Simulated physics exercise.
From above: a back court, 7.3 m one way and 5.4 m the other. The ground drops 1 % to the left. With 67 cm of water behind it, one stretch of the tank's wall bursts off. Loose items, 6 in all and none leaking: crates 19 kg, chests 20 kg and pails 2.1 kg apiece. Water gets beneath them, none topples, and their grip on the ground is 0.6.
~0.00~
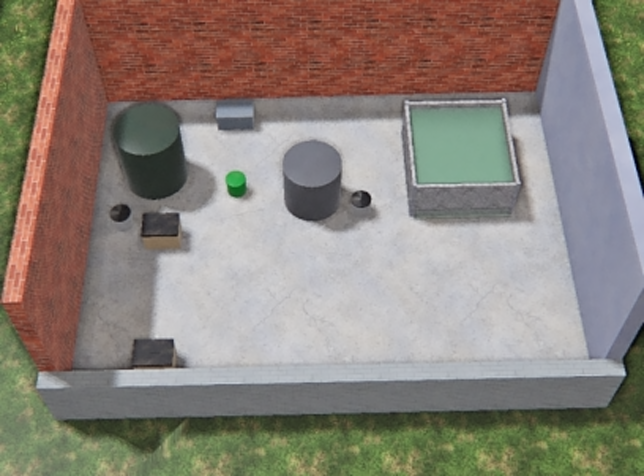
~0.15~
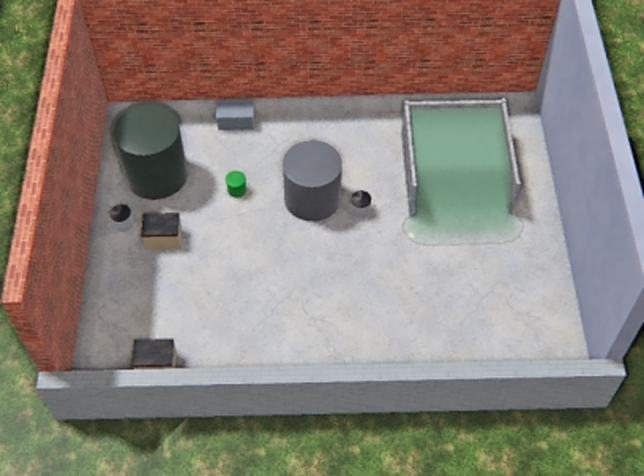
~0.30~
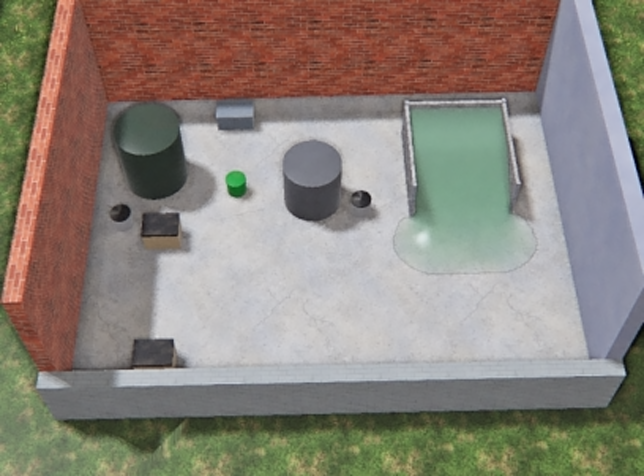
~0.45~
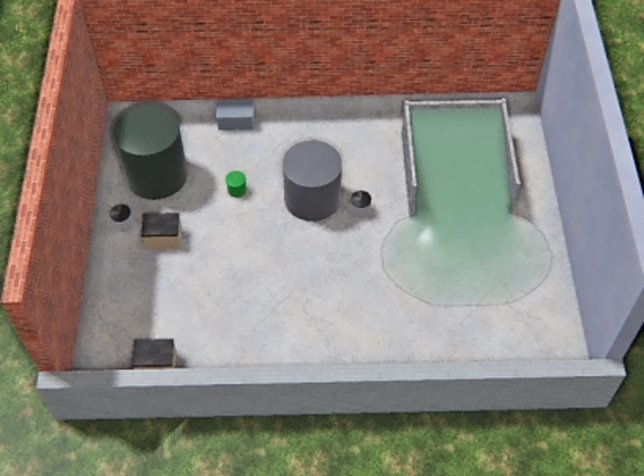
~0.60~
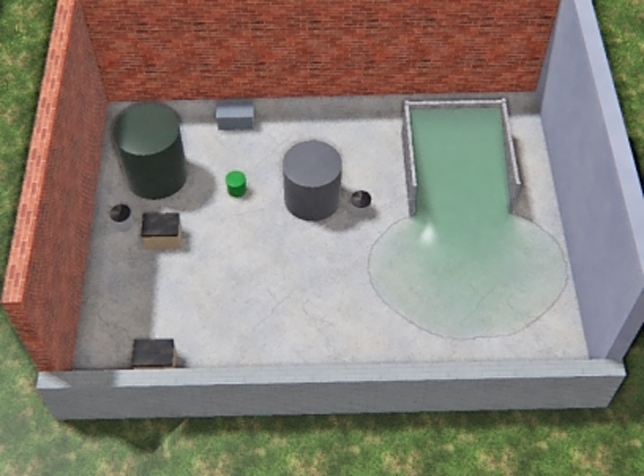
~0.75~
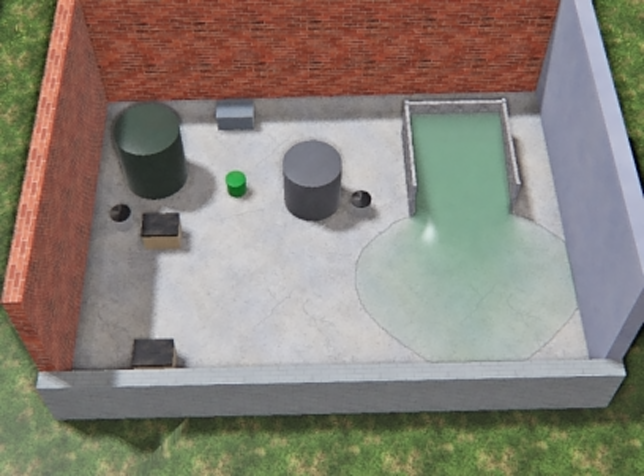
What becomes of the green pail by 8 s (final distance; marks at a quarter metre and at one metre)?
Green pail is nudged along.
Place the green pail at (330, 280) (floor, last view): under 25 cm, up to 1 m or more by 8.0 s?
It travels far.
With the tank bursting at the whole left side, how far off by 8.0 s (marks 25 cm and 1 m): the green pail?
In that case the green pail travels far.
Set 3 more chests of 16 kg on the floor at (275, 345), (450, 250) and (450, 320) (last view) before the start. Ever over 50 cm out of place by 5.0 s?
In that order: Over, more, past it.
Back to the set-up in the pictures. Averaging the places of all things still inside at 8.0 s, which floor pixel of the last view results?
Around (209, 195).
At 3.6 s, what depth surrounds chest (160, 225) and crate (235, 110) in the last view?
About 0 and 0 cm.
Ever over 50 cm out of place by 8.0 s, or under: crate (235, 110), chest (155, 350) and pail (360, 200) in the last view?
In turn: Short of it, over, under.
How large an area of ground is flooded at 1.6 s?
Some 13 m2.
After 1.6 s the green pail is near (236, 179), 0.0 m from its start, aground; 0 afloat.
After 3.6 s the green pail is near (236, 179), 0.0 m from its start, aground; 0 afloat.
After 5.6 s the green pail is near (232, 171), 0.2 m from its start, aground; 2 afloat.
After 8.0 s the green pail is near (247, 151), 0.6 m from its start, aground; 2 afloat.
